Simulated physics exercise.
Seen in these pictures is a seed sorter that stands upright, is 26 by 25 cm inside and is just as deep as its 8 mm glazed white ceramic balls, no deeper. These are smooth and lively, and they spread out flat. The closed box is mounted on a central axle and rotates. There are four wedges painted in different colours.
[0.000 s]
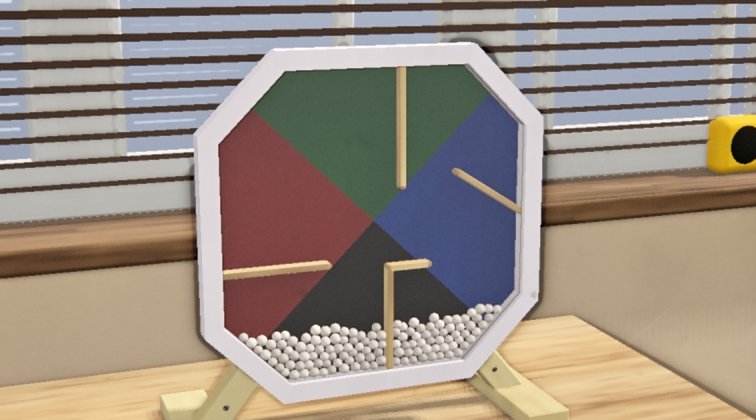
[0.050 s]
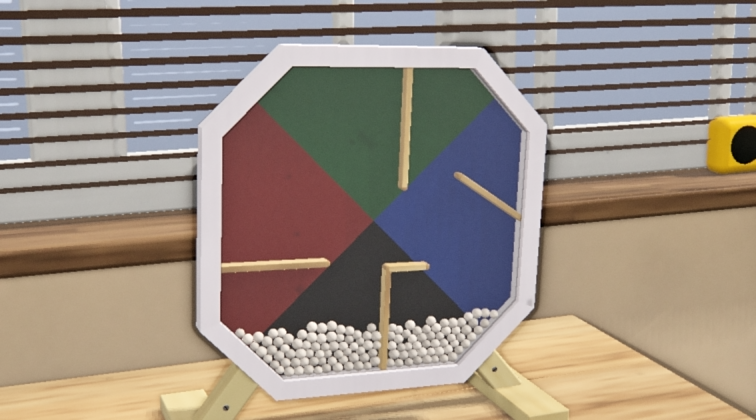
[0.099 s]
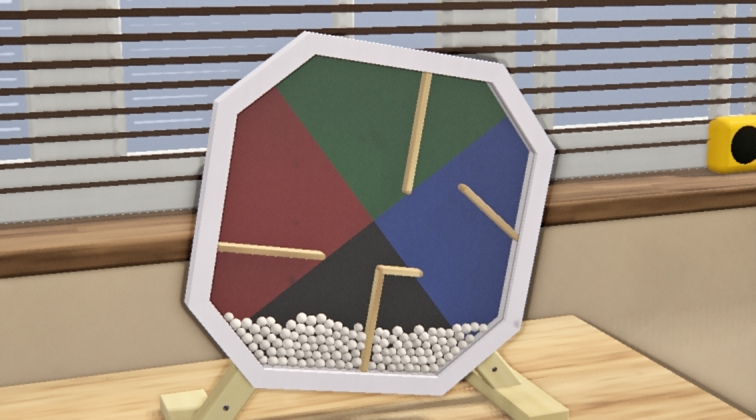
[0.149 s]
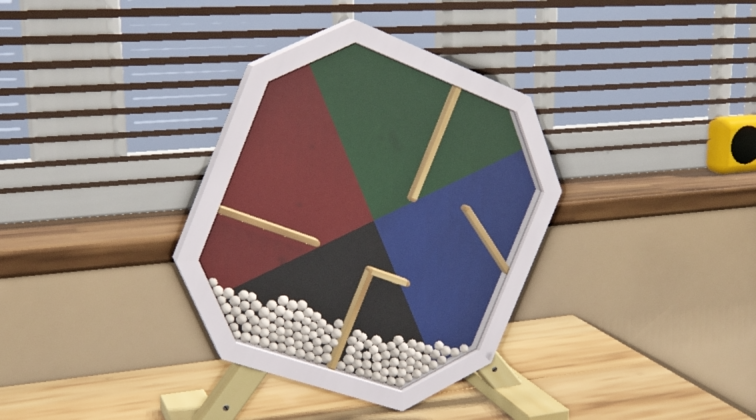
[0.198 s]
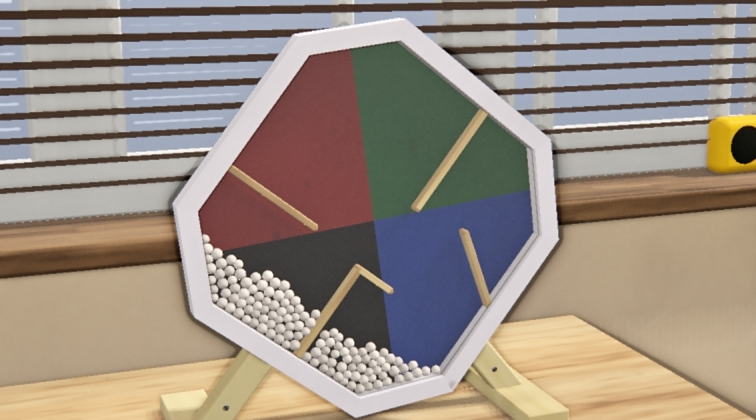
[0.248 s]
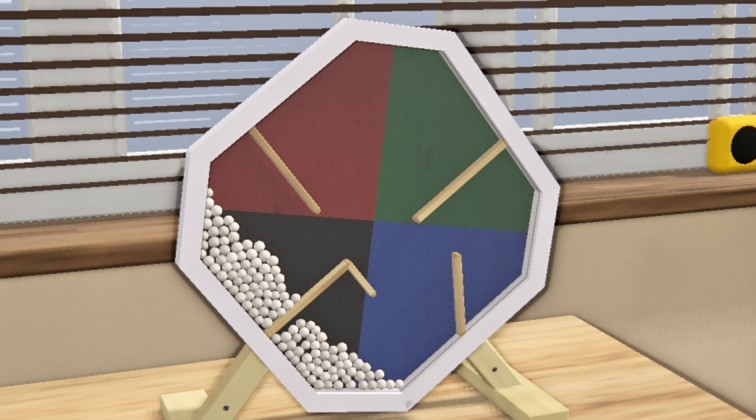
An octagonal box of white balls turns clockwise, and the balls shift to the left.
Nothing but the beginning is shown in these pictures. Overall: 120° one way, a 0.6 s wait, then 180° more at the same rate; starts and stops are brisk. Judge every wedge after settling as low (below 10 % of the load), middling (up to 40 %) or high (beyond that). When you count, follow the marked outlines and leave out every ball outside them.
Judged at rest: Red high; blue low; green low; black middling.
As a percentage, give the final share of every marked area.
Final shares - red wedge: 80 %, blue wedge: 0 %, green wedge: 0 %, black wedge: 20 %.
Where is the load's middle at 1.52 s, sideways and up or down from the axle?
Some 8 cm left and 1 cm below.
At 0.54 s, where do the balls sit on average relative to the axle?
7 cm left, 1 cm below.
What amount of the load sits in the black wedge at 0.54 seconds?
50 per cent.
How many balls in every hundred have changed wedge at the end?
Around 80 per cent, give or take.
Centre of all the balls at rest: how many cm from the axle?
Offset approx. 2 cm left, 10 cm below.
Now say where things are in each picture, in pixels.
Level; about 120 balls; balls centred (376, 344); top one (480, 309); red (275, 229), blue (467, 212), green (373, 122), black (374, 316), in the first picture.
Turned 3° clockwise; balls centred (371, 345); top one (240, 333), in the second picture.
Turned 10° clockwise; balls centred (357, 345); top one (229, 317); wall ends (321, 256), (463, 188), (418, 273), (407, 190), in the third picture.
Turned 24° clockwise; balls centred (332, 341); top one (213, 283), in the fourth picture.
Turned 38° clockwise; balls centred (306, 330); top one (204, 239), in the fifth picture.
Turned 53° clockwise; balls centred (283, 311); top one (208, 193); red (314, 144), blue (430, 293), green (447, 157), black (299, 286), in the sixth picture.
After 0.54 s, it stands 120° clockwise; the balls' middle is 7 cm left of and 1 cm below the centre; red 5 %, blue 45 %, green 5 %, black 50 %.
After 1.52 s, it has come round 211° clockwise; the balls' middle is 8 cm left of and 1 cm below the centre; blue 55 %, green 45 %.
After 1.89 s, it has come round 300° clockwise; the balls' middle is 4 cm left of and 1 cm below the centre; red 45 %, blue 20 %, green 30 %, black 5 %.
At rest by 3.0 s, it has come round 300° clockwise; red 80 %, blue 0 %, green 0 %, black 20 %.
